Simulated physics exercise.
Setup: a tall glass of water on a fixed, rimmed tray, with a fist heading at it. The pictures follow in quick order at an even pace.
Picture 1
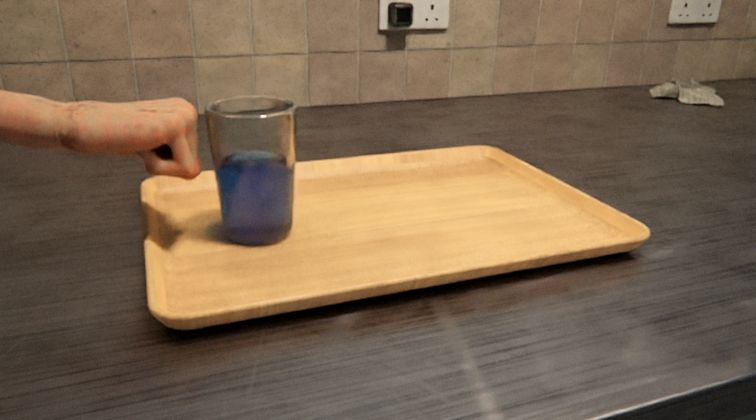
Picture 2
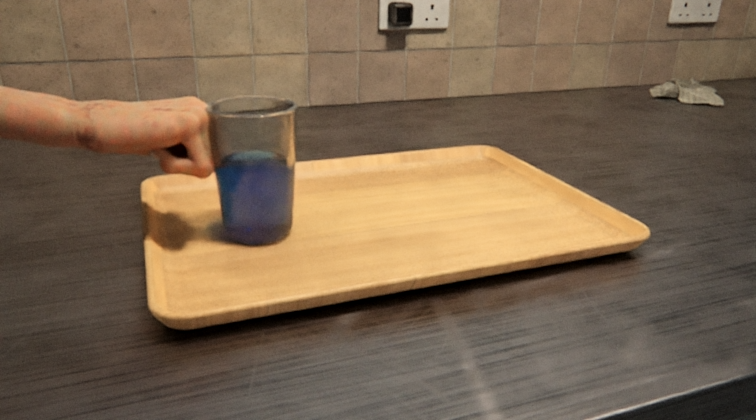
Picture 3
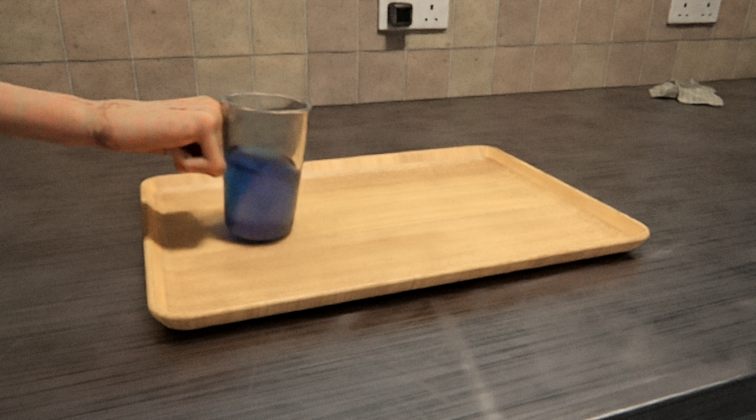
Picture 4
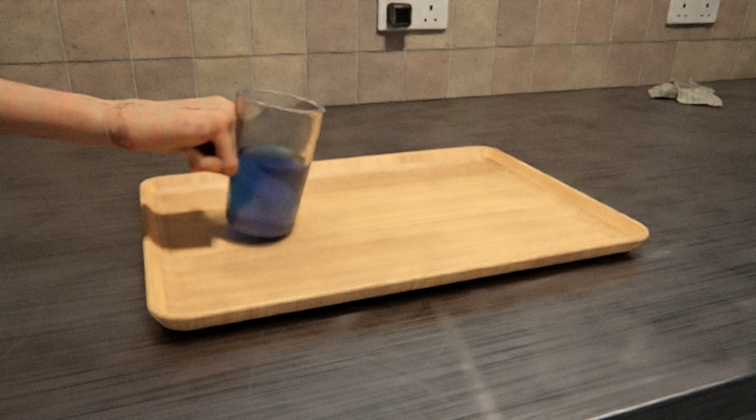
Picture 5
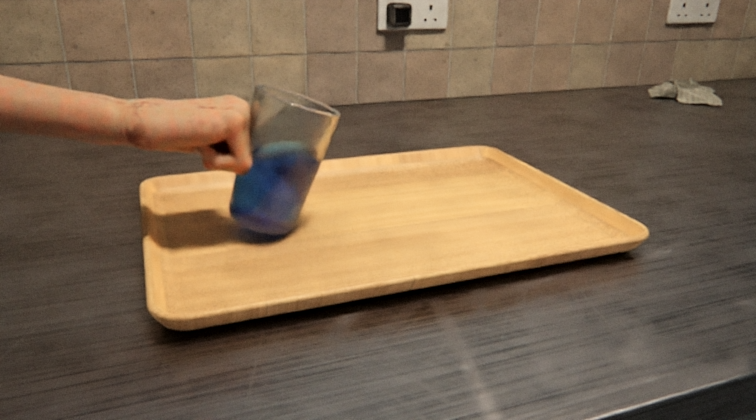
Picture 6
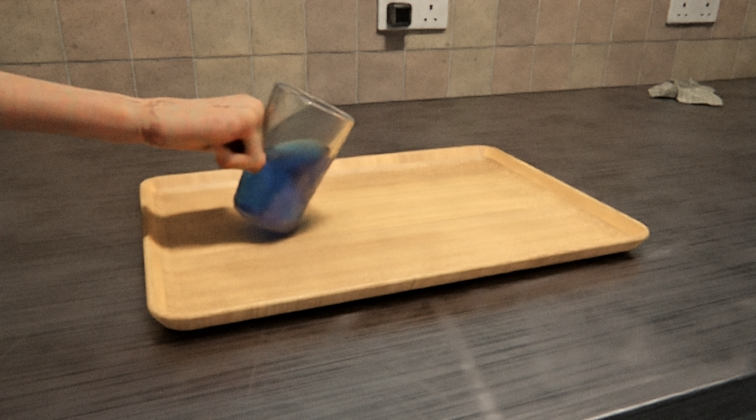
On a dark kitchen counter, a fist pushes a glass of blue liquid on a wooden tray, tilting it to the right.
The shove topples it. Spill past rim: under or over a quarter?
Basically, the tray catches less than three quarters of it.
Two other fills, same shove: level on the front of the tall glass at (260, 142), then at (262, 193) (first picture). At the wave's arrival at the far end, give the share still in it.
55 % and 45 %.
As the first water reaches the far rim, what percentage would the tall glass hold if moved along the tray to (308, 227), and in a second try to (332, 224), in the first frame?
About 70 % and 80 %.
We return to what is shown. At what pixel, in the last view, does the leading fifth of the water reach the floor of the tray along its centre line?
It lands near (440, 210).
A moment on, the tall glass is falling and 100 per cent is in the glass, 0 on the tray and 0 above or beyond its rim.
Next, the tall glass lies on its side and 85 per cent is in the glass, 3 on the tray and 12 above or beyond its rim.
Then the tall glass lies on its side and 44 per cent is in the glass, 50 on the tray and 6 above or beyond its rim.
Later the tall glass lies on its side and 22 per cent is in the glass, 43 on the tray and 36 above or beyond its rim.
In the end 64 per cent is held by tray and glass, 36 is off the tray.
